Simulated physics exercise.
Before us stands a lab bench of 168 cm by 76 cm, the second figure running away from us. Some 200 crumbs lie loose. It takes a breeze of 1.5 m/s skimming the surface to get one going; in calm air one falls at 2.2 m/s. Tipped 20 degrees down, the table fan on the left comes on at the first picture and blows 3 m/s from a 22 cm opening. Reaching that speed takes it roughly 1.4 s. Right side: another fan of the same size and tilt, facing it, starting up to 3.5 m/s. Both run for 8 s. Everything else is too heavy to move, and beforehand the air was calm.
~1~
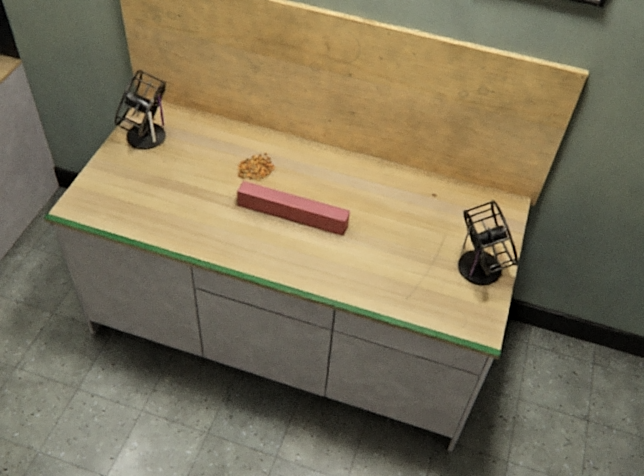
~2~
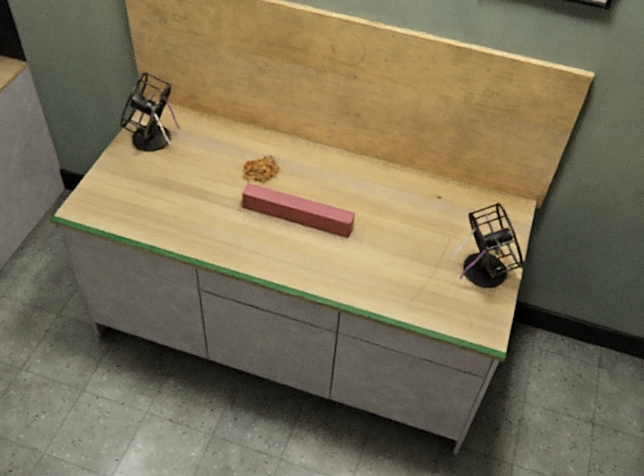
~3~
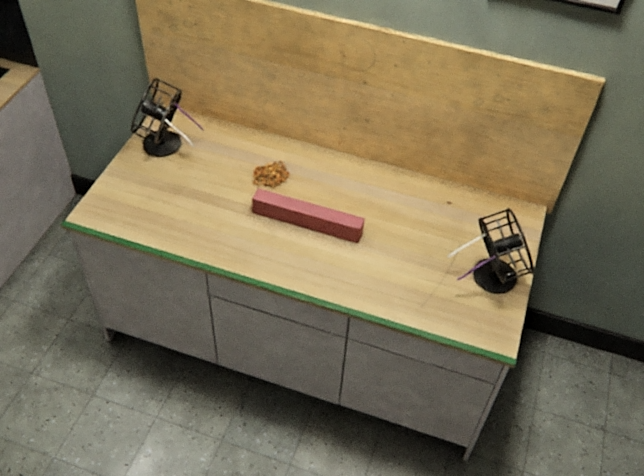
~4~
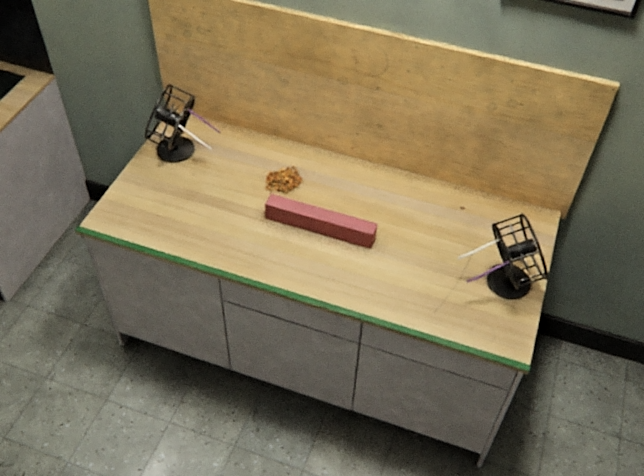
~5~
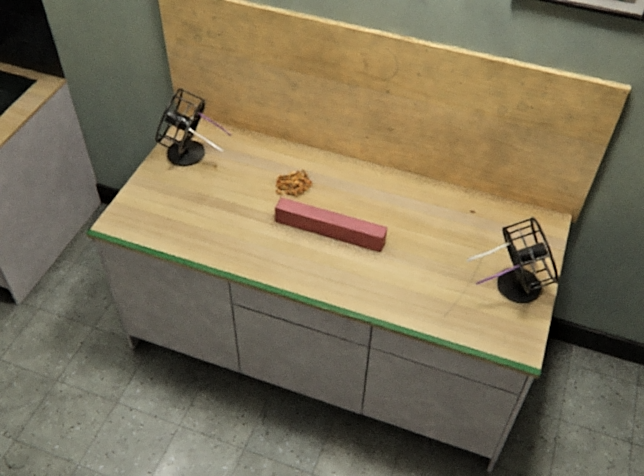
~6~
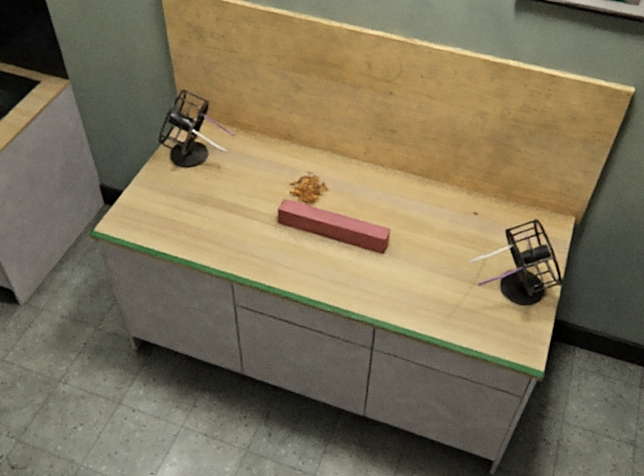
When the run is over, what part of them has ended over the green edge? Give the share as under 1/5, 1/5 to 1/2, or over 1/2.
Under 1/5 of them.
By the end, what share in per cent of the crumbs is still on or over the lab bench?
Roughly 3 %.
Then, 0.5 s after the last picture, 100 % are still on the top, 0 % are over the green edge; the middle of those left on the top is near (413, 222).
Then, 1.5 s after the last picture, 30 % are still on the top, 0 % are over the green edge; the middle of those left on the top is near (434, 229).
Then, 3.3 s after the last picture, 11 % are still on the top, 0 % are over the green edge.
Then, 6.9 s after the last picture, at the end, 0 % are over the green edge.
